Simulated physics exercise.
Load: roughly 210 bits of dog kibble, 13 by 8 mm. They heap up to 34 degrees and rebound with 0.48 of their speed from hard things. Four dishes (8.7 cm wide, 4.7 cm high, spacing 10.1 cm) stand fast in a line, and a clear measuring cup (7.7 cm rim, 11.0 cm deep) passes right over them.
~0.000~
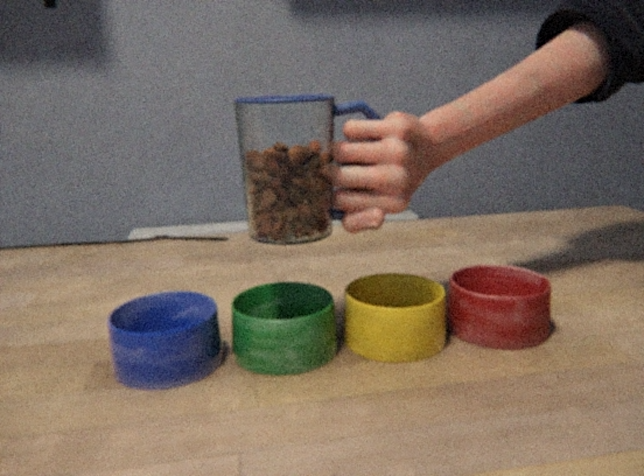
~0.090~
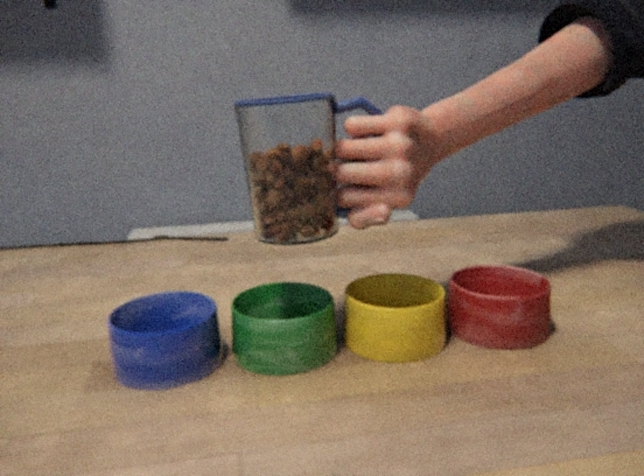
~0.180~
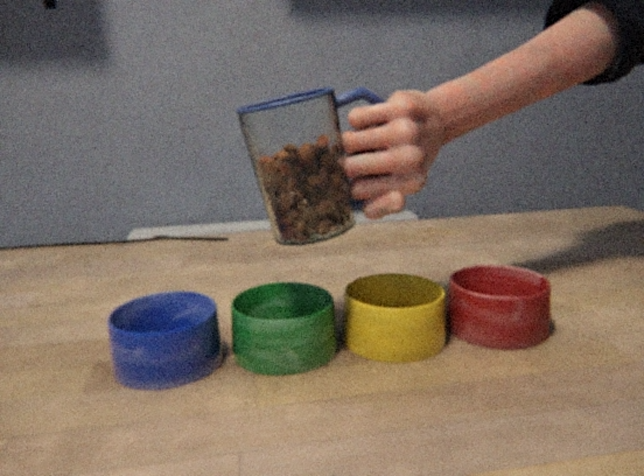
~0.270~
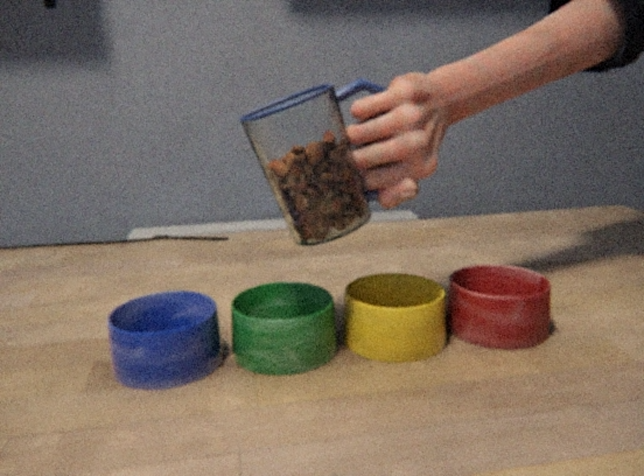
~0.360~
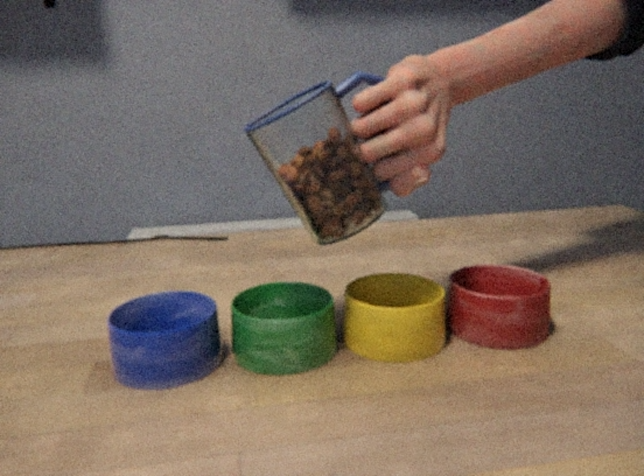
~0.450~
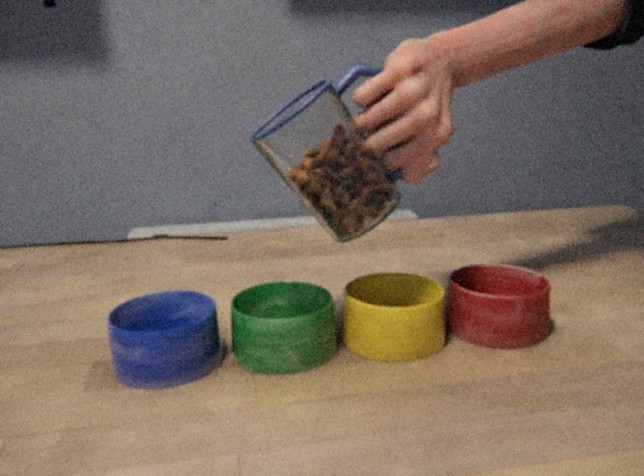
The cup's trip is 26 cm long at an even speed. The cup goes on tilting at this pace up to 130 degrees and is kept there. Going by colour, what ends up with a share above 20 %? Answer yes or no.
Red dish: No; blue dish: No; green dish: No; yellow dish: Yes; on the counter: No.
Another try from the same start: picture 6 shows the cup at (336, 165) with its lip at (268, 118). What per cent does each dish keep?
Red 100, blue 0, green 0, yellow 0.
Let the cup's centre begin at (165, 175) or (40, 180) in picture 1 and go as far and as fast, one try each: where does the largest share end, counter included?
The winner: Green; blue.
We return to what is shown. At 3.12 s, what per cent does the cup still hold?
Roughly 0 per cent.
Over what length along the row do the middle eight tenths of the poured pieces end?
Roughly 6 cm.
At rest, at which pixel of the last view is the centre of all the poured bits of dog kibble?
Near (390, 309).
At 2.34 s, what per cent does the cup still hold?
About 0 per cent.
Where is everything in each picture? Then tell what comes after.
In the first frame, cup at (288, 168), tilt 0 degrees, lip at (236, 101), moved 0.0 cm; middle of the pieces at (286, 194); blue dish at (164, 311); green dish at (283, 301); yellow dish at (394, 290); red dish at (499, 281).
In the second frame, cup at (291, 168), tilt 3 degrees, lip at (236, 104), moved 0.3 cm; middle of the pieces at (291, 194).
In the third frame, cup at (301, 167), tilt 11 degrees, lip at (238, 111), moved 1.1 cm; middle of the pieces at (303, 193).
In the fourth frame, cup at (310, 167), tilt 19 degrees, lip at (241, 120), moved 1.9 cm; middle of the pieces at (316, 192).
In the fifth frame, cup at (320, 166), tilt 27 degrees, lip at (246, 130), moved 2.7 cm; middle of the pieces at (329, 190).
In the sixth frame, cup at (329, 165), tilt 34 degrees, lip at (251, 140), moved 3.5 cm; middle of the pieces at (341, 187); blue dish at (163, 311); green dish at (282, 300); yellow dish at (394, 290); red dish at (499, 280). Its pace works out near 90 degrees a second; the hand travels 9 cm a second.
After 1.59 s, tilt 130 degrees; cup holds 40 %, yellow 50 %.
After 2.34 s, tilt 130 degrees; cup holds 0 %, yellow 95 %.
Then, at 3.12 s, tilt 130 degrees; cup holds 0 %, yellow 95 %.
By 3.4 s all is still; red 0 %, blue 0 %, green 0 %, yellow 95 %, counter 5 %.
